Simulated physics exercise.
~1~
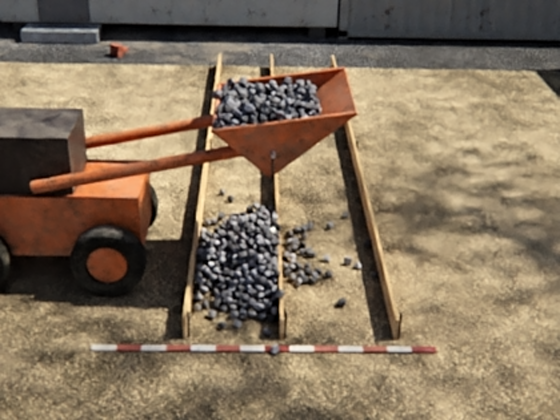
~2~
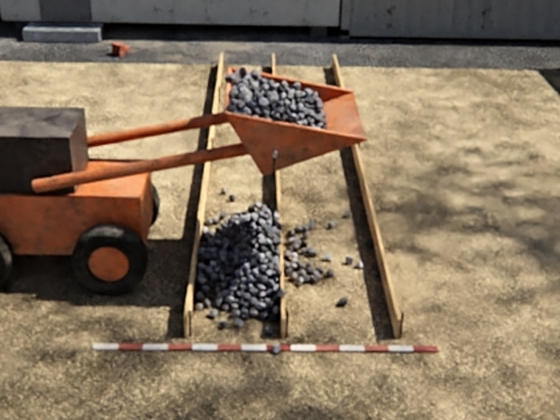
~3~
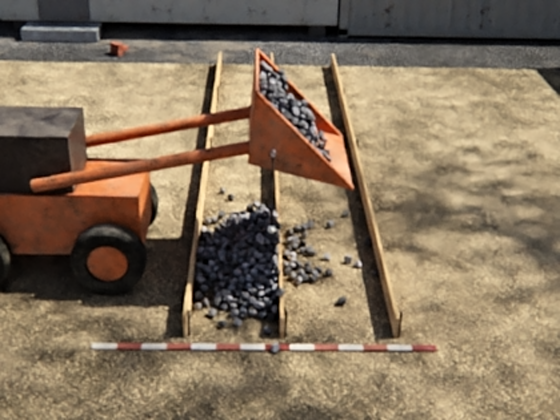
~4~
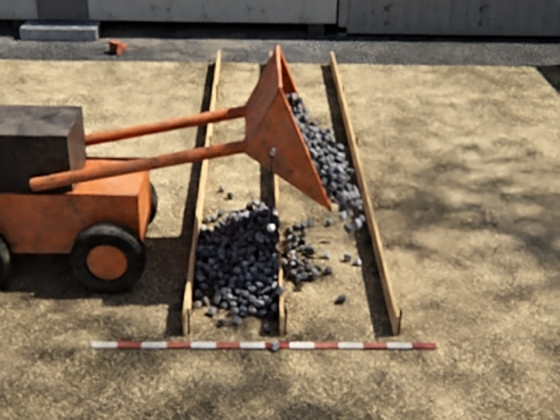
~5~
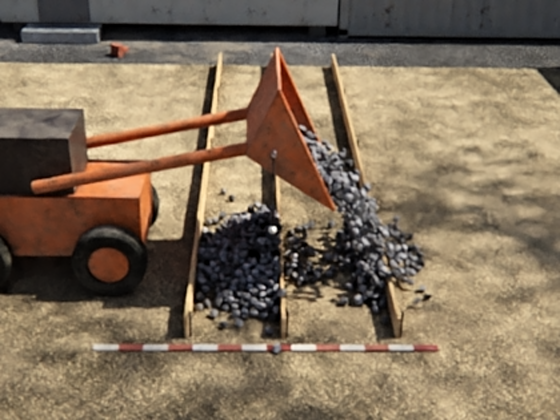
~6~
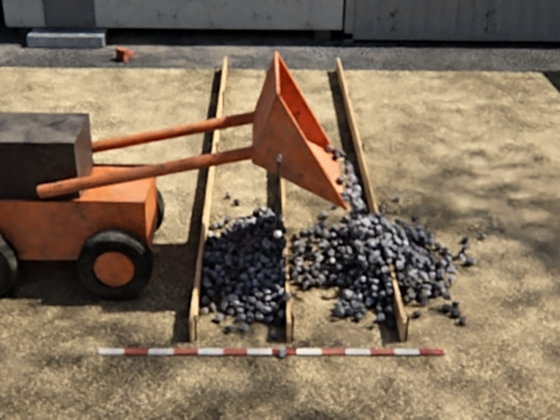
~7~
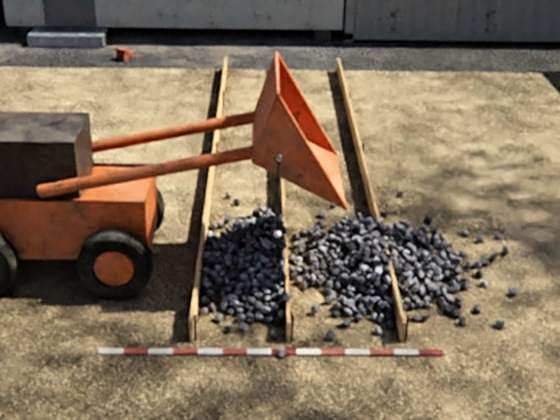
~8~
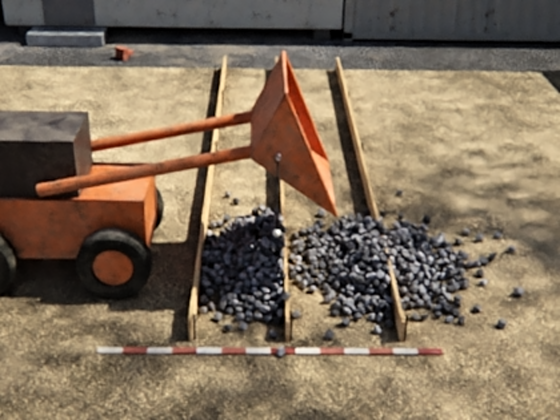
On a sunlit, gravelly floor, an orange loader at the left holds a bucket heaped with dark grey stones above three wooden planks, while an earlier pile lies between the left and middle planks. The bucket tips forward to the right, its load at first staying inside. As it steepens, stones pour over the lip into the bay on the right, then spread across the right-hand plank. The emptied bucket rocks slightly back and forward. It ends tilted down, with the new heap filling the front of the right bay and stones scattered beyond the last plank.
